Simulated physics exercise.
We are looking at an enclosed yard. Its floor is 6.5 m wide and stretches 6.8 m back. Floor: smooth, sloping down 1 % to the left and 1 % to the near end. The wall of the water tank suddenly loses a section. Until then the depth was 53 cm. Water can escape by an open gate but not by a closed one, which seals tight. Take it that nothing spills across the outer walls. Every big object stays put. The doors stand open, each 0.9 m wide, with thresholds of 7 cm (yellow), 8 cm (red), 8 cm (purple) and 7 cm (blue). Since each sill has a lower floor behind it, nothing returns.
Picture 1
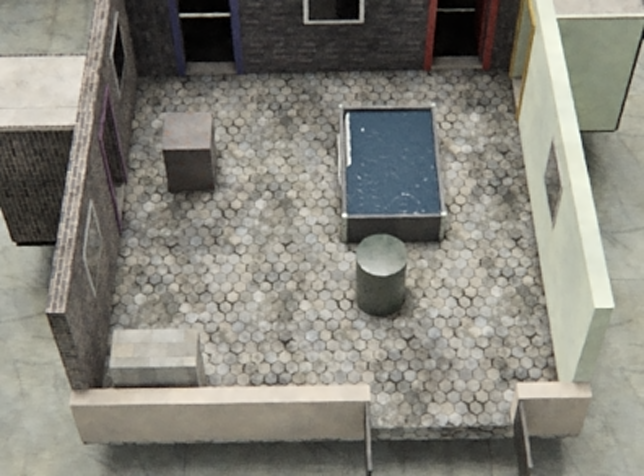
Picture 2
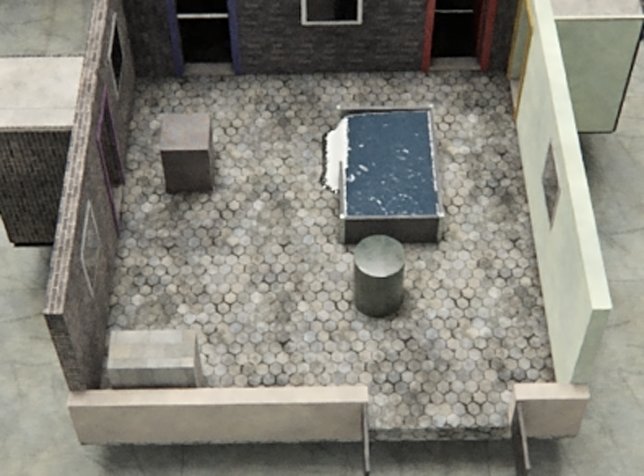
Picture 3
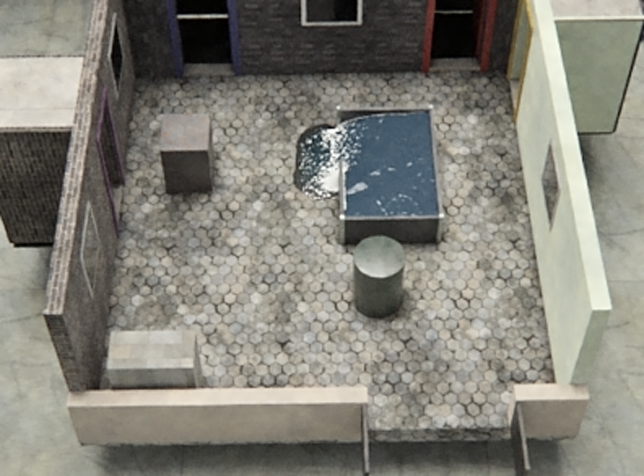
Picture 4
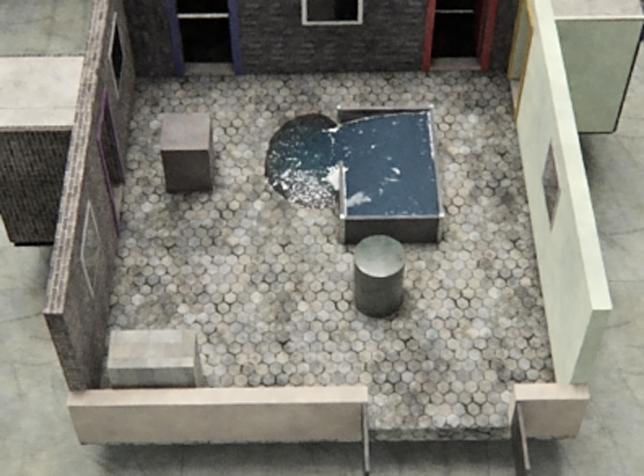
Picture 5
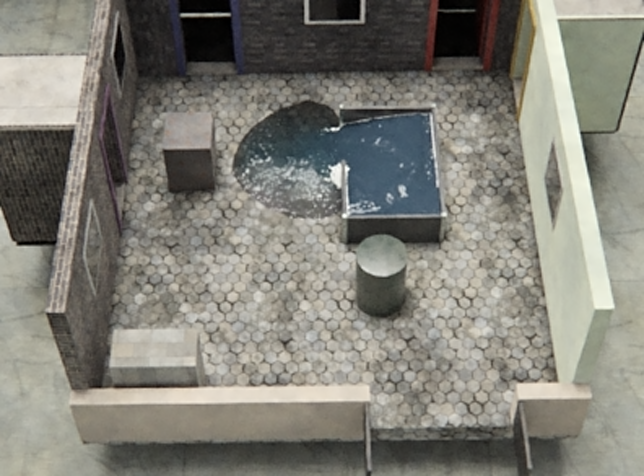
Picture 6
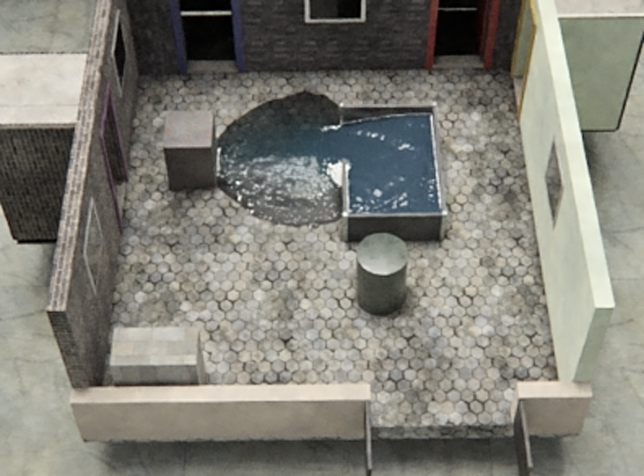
A water tank opens on its left side and water spreads across the paved yard.
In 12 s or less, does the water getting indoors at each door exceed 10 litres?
Yellow door: Does not exceed it; red door: Does not exceed it; purple door: Does not exceed it; blue door: Exceeds it.
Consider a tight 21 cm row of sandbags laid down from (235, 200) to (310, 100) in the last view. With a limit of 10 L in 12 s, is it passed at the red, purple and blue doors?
So then red is inside it, purple is inside it and blue is inside it.
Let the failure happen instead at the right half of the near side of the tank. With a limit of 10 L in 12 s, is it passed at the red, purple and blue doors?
Red falls short; purple falls short; blue falls short.
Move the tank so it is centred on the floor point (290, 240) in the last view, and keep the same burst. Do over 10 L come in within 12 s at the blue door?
Then the blue door stays within it.
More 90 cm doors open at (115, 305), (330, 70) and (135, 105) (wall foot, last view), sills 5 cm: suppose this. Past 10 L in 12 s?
In that order: Above, below, over.
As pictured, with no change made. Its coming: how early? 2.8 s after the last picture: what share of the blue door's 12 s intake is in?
35 per cent, roughly.
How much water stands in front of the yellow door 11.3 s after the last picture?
Some 2.0 centimetres of depth.
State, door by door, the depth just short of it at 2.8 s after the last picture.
Yellow 0 cm, red 0 cm, purple 6 cm, blue 15 cm.
Then, 0.7 s after the last picture water covers 20 % of the floor and is deepest (30 cm) near (227, 163); yellow door not reached, red door not reached, purple door not reached, blue door not reached.
Then, 1.5 s after the last picture water covers 30 % of the floor and is deepest (40 cm) near (139, 79); yellow door not reached, red door not reached, purple door 2 cm at the sill, 0 L in, blue door 12 cm at the sill, 4 L in.
Then, 2.8 s after the last picture water covers 40 % of the floor and is deepest (21 cm) near (100, 416); yellow door not reached, red door not reached, purple door 6 cm at the sill, 0 L in, blue door 15 cm at the sill, 24 L in.
Then, 6.3 s after the last picture water covers 55 % of the floor and is deepest (17 cm) near (147, 319); yellow door not reached, red door not reached, purple door 7 cm at the sill, 0 L in, blue door 8 cm at the sill, 73 L in.
Then, 11.3 s after the last picture water covers 85 % of the floor and is deepest (11 cm) near (100, 416); yellow door 2 cm at the sill, 0 L in, red door 1 cm at the sill, 0 L in, purple door 3 cm at the sill, 0 L in, blue door 4 cm at the sill, 74 L in.
